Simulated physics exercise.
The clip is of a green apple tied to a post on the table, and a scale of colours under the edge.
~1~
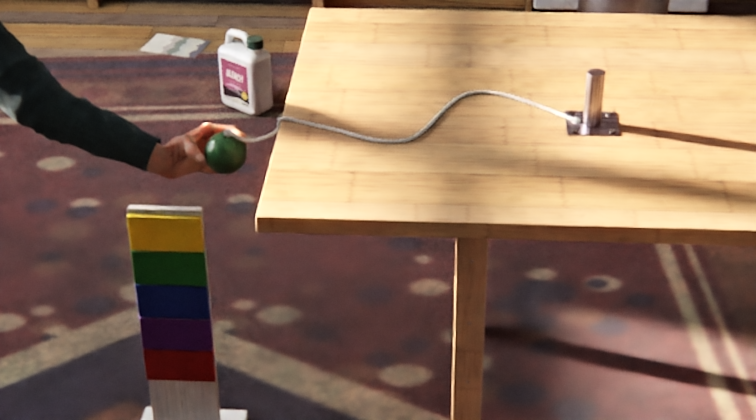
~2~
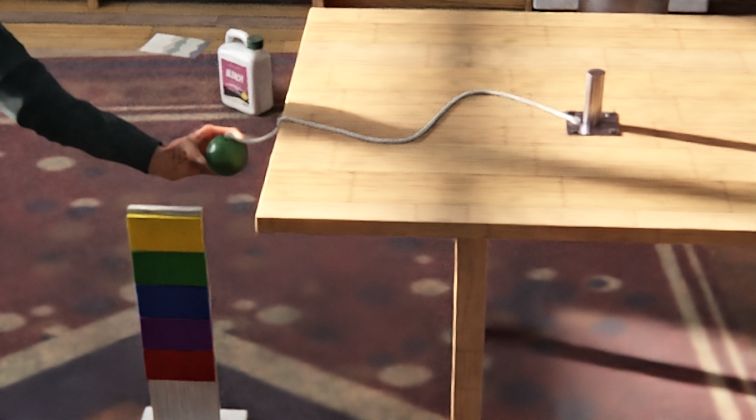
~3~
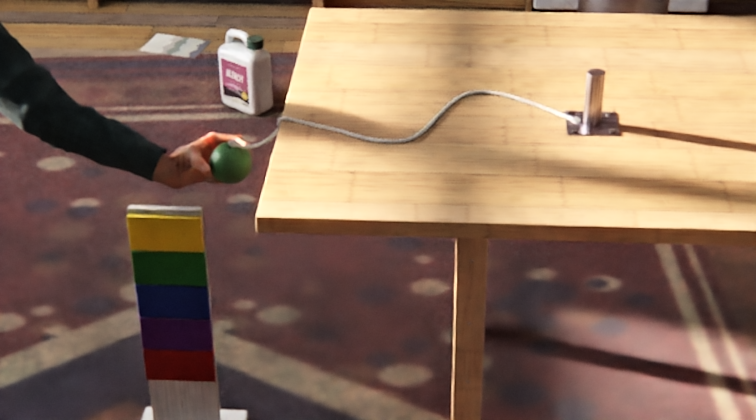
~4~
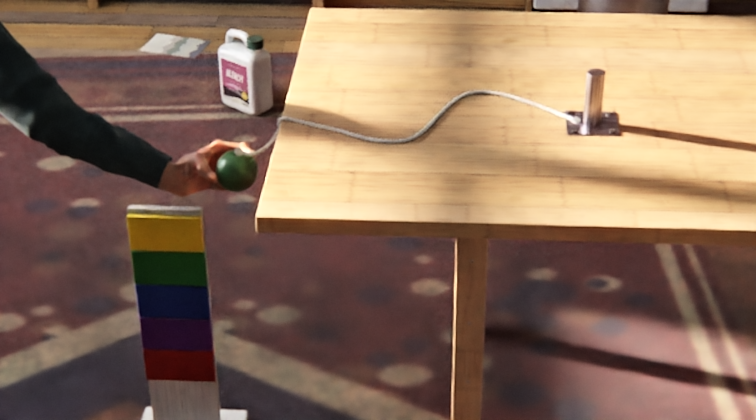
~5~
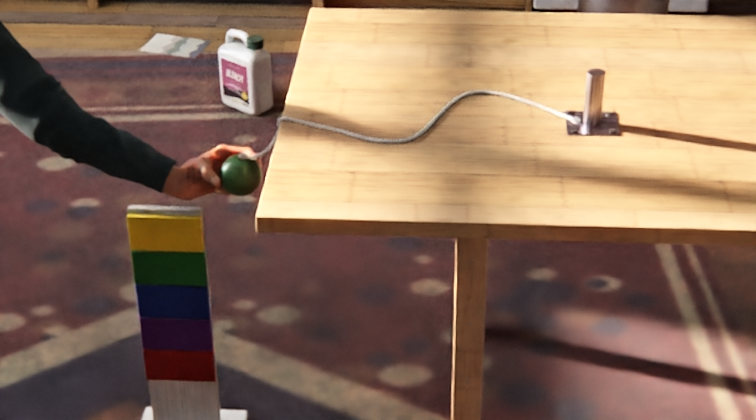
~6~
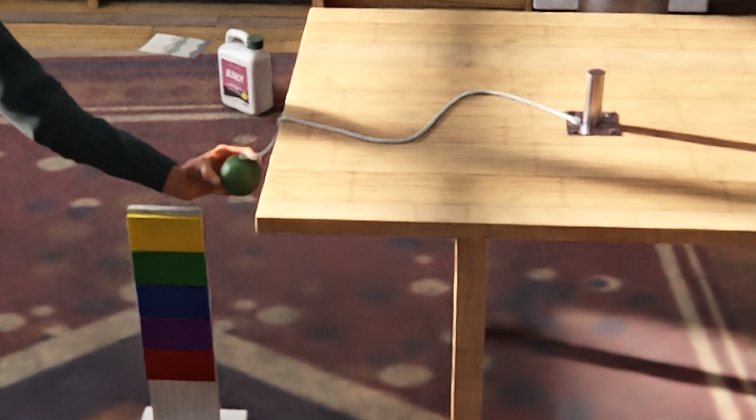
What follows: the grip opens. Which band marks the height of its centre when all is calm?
Its centre hangs level with the green band.
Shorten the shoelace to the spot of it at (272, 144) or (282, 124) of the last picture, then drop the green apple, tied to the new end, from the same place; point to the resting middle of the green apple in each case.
Try by try, around (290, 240) and (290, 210).
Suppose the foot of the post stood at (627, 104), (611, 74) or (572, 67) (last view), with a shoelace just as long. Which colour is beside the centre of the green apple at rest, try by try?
In that order: Yellow; yellow; green.
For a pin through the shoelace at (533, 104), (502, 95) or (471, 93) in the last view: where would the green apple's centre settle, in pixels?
Near (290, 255), (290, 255) and (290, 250).
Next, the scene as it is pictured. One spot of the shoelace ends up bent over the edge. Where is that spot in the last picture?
At (363, 138), roughly.
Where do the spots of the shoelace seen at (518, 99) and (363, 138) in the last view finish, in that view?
The first at (501, 120), the second at (285, 116).
Soon after, apple near (296, 257); level with green.
After that, apple near (269, 264); level with green.
In the end, apple near (282, 269); level with green. Its middle rests at the green band.
